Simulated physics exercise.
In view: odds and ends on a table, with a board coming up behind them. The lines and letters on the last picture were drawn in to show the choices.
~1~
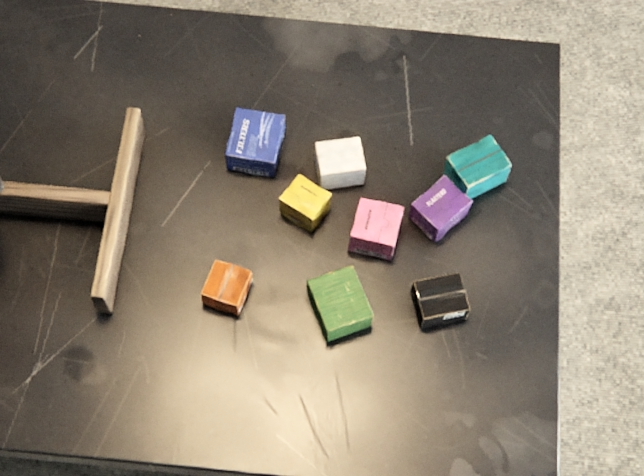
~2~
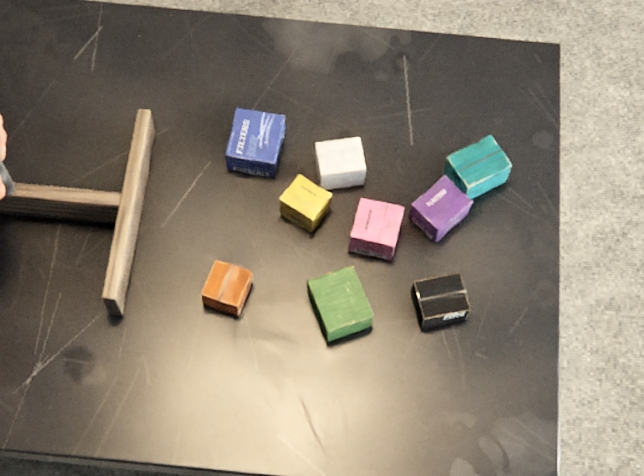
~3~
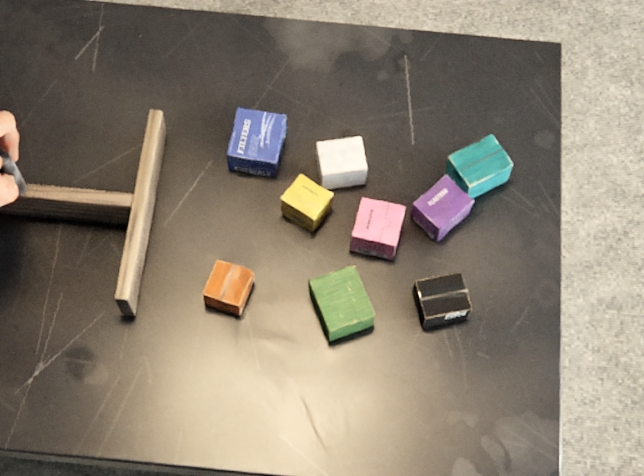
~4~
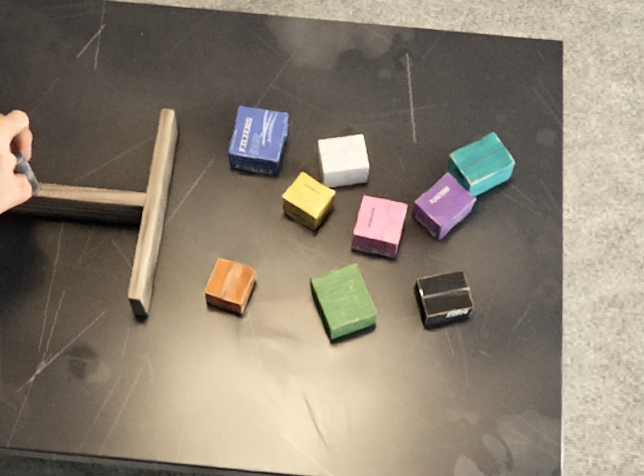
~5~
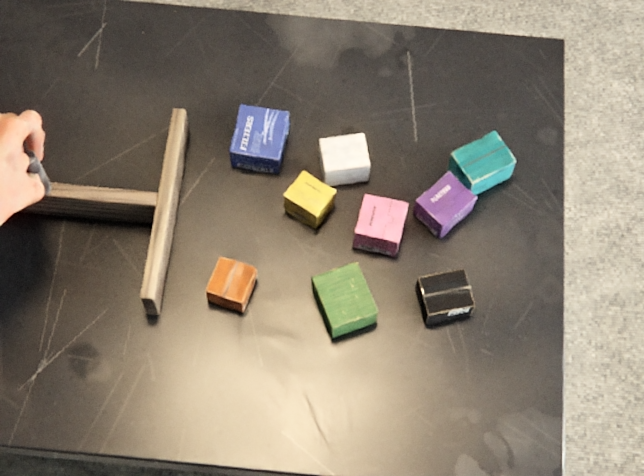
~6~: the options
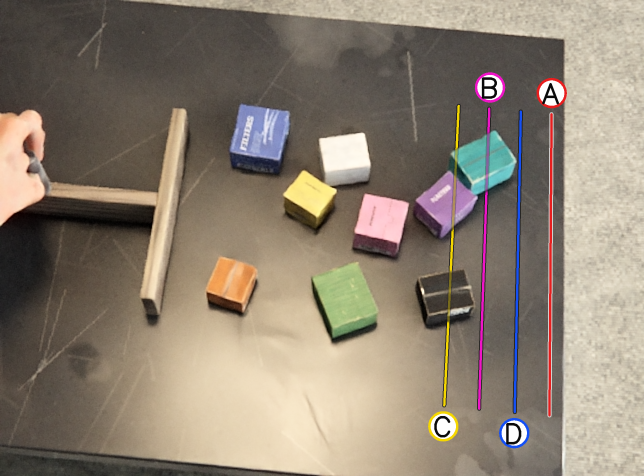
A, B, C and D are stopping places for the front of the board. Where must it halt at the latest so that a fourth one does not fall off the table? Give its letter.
The farthest such stop is B.
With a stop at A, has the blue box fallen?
Yes.
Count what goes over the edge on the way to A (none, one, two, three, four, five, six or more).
By then, six or more.
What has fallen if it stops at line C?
It is the turquoise box.
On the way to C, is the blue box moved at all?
Yes.
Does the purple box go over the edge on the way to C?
No.
On the marked copy, A at (551, 255); B at (484, 249); C at (452, 246); D at (518, 252).
Following B. Soon after the start, board (280, 210); green block (351, 302); blue box (322, 144).
Later, board (396, 221); turquoise box (534, 174); black box (508, 303).
In the end, board (486, 229); turquoise box over the edge; black box over the edge; two fallen.
As for the rest, A drops nine; C is within the limit but short; D drops five.
